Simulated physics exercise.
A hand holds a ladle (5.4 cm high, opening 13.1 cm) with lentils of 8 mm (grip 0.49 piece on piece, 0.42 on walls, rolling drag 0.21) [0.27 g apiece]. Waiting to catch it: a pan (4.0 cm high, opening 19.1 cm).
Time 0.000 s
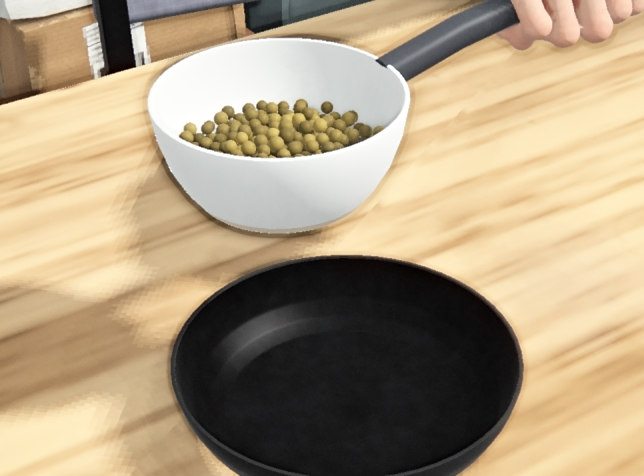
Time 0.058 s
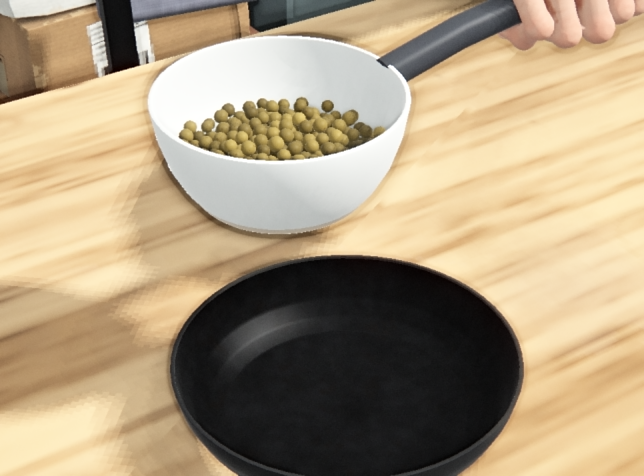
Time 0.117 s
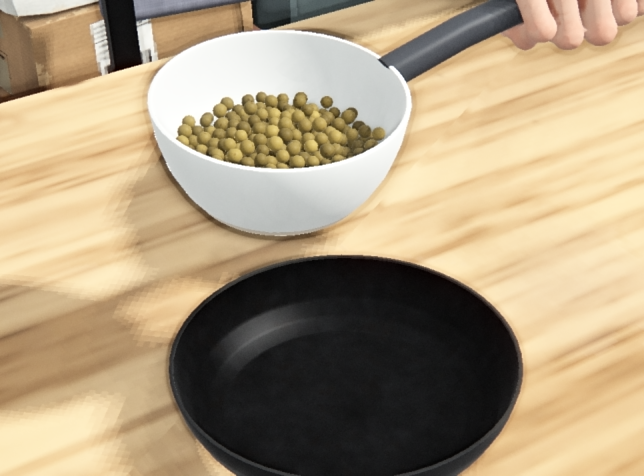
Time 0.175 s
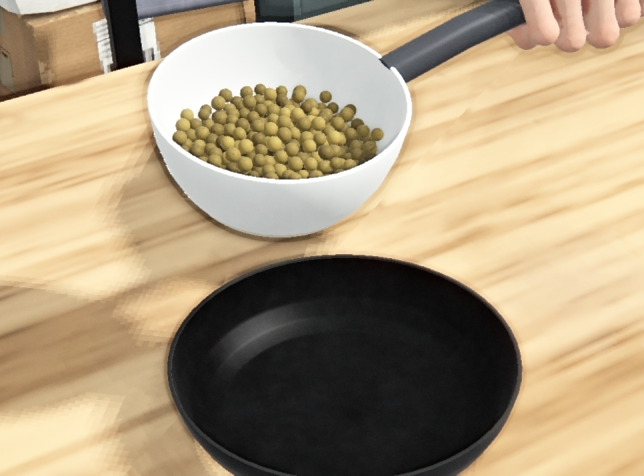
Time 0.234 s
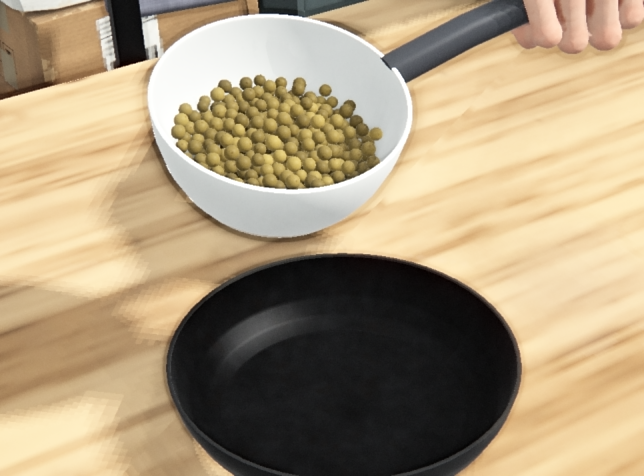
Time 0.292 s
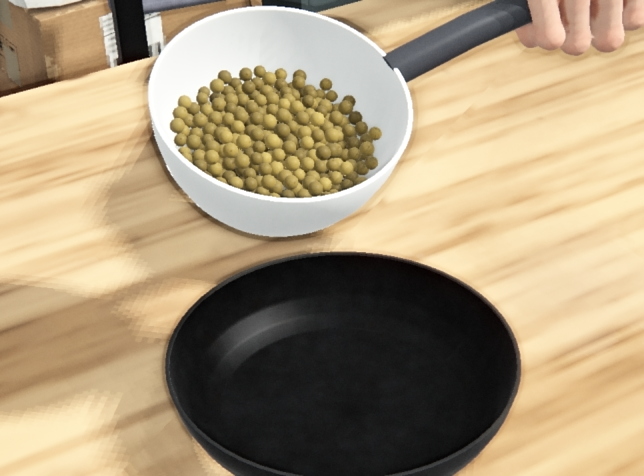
In the video, a hand at the upper right holds the dark handle of a white ladle containing small greenish-brown lentils, gradually tilting it toward the front as the lentils shift slightly, while a black pan stays below it.
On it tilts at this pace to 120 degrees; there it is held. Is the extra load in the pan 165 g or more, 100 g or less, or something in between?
Moderate.
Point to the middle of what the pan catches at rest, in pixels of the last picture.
Close to pixel (319, 402) of the final picture.
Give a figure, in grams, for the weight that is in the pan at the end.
It should weigh in at close to 120 grams.
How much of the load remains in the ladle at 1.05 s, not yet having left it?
Roughly 95 per cent remains.
After 0.70 s, tilt 55 degrees; 0 g in the pan, ladle holds 100 %.
After 1.05 s, tilt 85 degrees; 4 g in the pan, ladle holds 95 %.
Then, at 1.36 s, tilt 112 degrees; 78 g in the pan, ladle holds 25 %.
After 1.66 s, tilt 120 degrees; 118 g in the pan, ladle holds 0 %.
By 2.0 s all is still; 118 g in the pan, ladle holds 0 %.
